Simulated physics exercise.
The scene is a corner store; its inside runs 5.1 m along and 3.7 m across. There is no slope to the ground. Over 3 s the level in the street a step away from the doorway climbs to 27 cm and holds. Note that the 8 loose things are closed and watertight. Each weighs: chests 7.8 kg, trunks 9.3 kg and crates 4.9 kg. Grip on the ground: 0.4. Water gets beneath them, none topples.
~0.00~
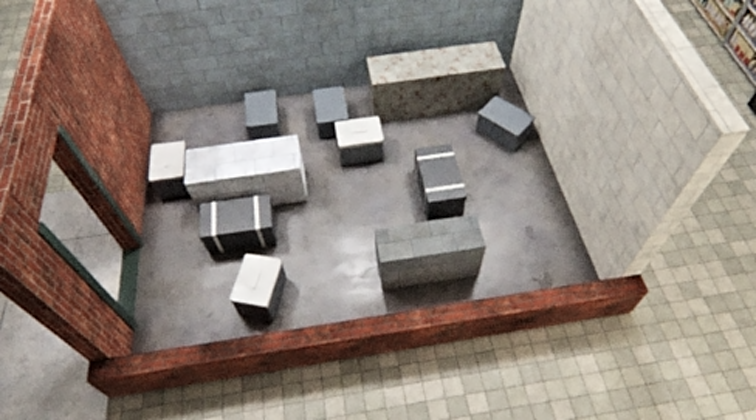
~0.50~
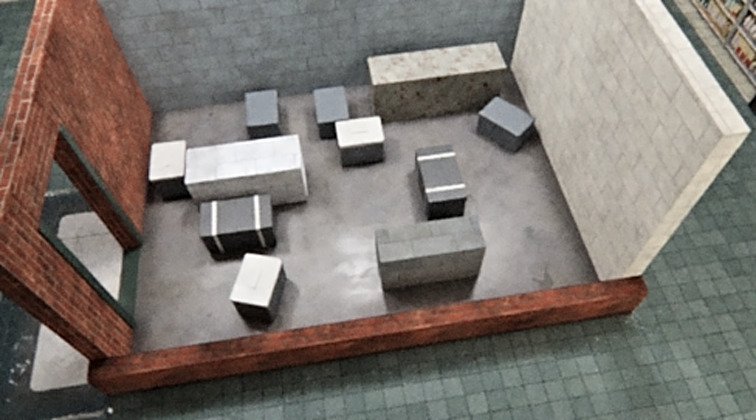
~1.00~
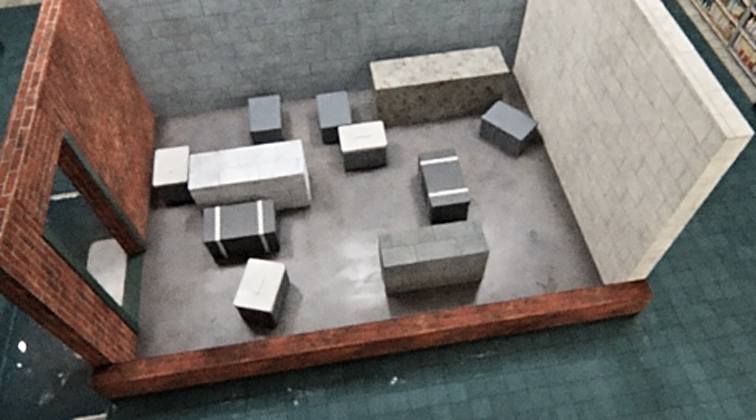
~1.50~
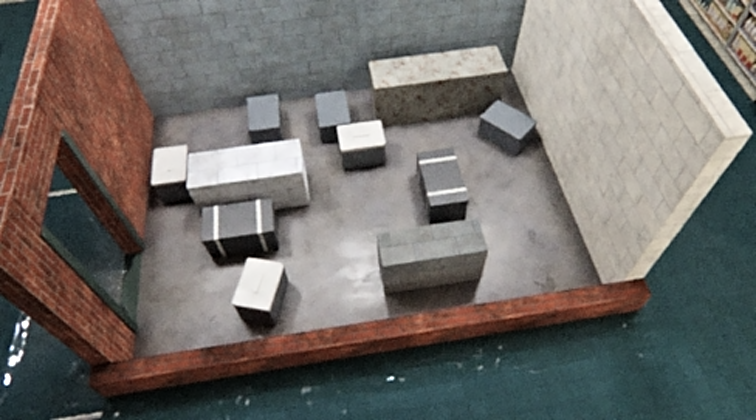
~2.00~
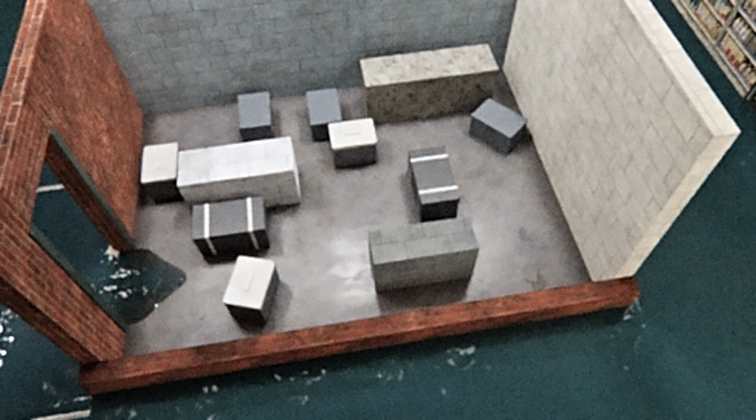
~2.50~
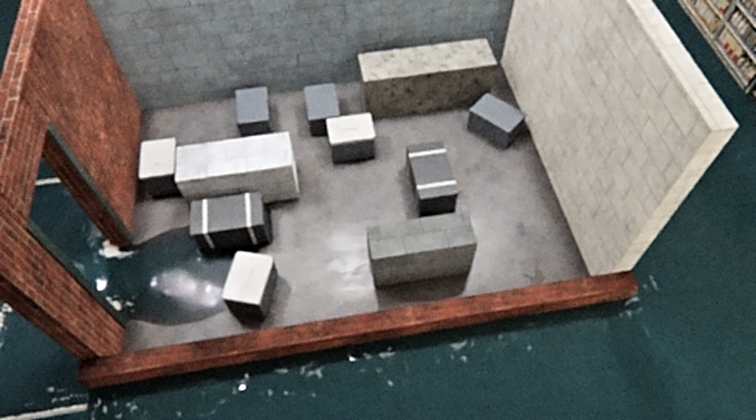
Dark water spreading over the tiled ground around a brick-walled room, then entering through the left doorway among motionless boxes and blocks.
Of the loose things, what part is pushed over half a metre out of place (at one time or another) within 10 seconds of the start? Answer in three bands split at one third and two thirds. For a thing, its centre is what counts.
One third to two thirds.
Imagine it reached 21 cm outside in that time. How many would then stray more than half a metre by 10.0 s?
Result: 3.
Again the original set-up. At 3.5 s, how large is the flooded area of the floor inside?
4.5 m2.
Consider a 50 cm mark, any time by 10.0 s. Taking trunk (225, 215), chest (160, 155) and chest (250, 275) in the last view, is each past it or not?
So that's beyond it for the first, inside it for the second and beyond it for the last.
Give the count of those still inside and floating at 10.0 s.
Tally: 6 of them.
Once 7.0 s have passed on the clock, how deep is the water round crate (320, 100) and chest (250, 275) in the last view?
First roughly 0 cm, second roughly 11 cm.
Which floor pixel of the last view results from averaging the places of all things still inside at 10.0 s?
Roughly at (353, 166).
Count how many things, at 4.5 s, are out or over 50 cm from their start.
By that time the total stands at 2.
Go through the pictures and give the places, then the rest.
The first picture shows a chest at (167, 160) rests on the ground; a trunk at (235, 215) rests on the ground; 0.0 m2 under water; 0 of 8 have shifted.
The second picture shows a chest at (168, 160) rests on the ground; a trunk at (236, 215), on the bottom; 0.0 m2 under water; 0 of 8 have shifted.
The third picture shows a chest at (171, 165), on the bottom; a trunk at (239, 220) rests on the ground; 0.0 m2 under water; 0 of 8 have shifted.
The fourth picture shows a chest at (170, 164), on the bottom; a trunk at (237, 219), on the bottom; water covers 0.0 m2; 0 of 8 have shifted.
The fifth picture shows a chest at (160, 162), on the bottom; a trunk at (228, 217), on the bottom; 0.3 m2 under water; 0 of 8 have shifted.
The sixth picture shows a chest at (158, 157) rests on the ground; a trunk at (227, 213) rests on the ground; water covers 1.3 m2; 0 of 8 have shifted.
After 3.5 s 1 of 8 are over 50 cm from their spots; 1 afloat.
After 4.5 s 2 of 8 are over 50 cm from their spots; 2 afloat.
After 7.0 s 3 of 8 are over 50 cm from their spots; 4 afloat.
After 10.0 s 4 of 8 are over 50 cm from their spots, and 4 have been at some point; 6 afloat.
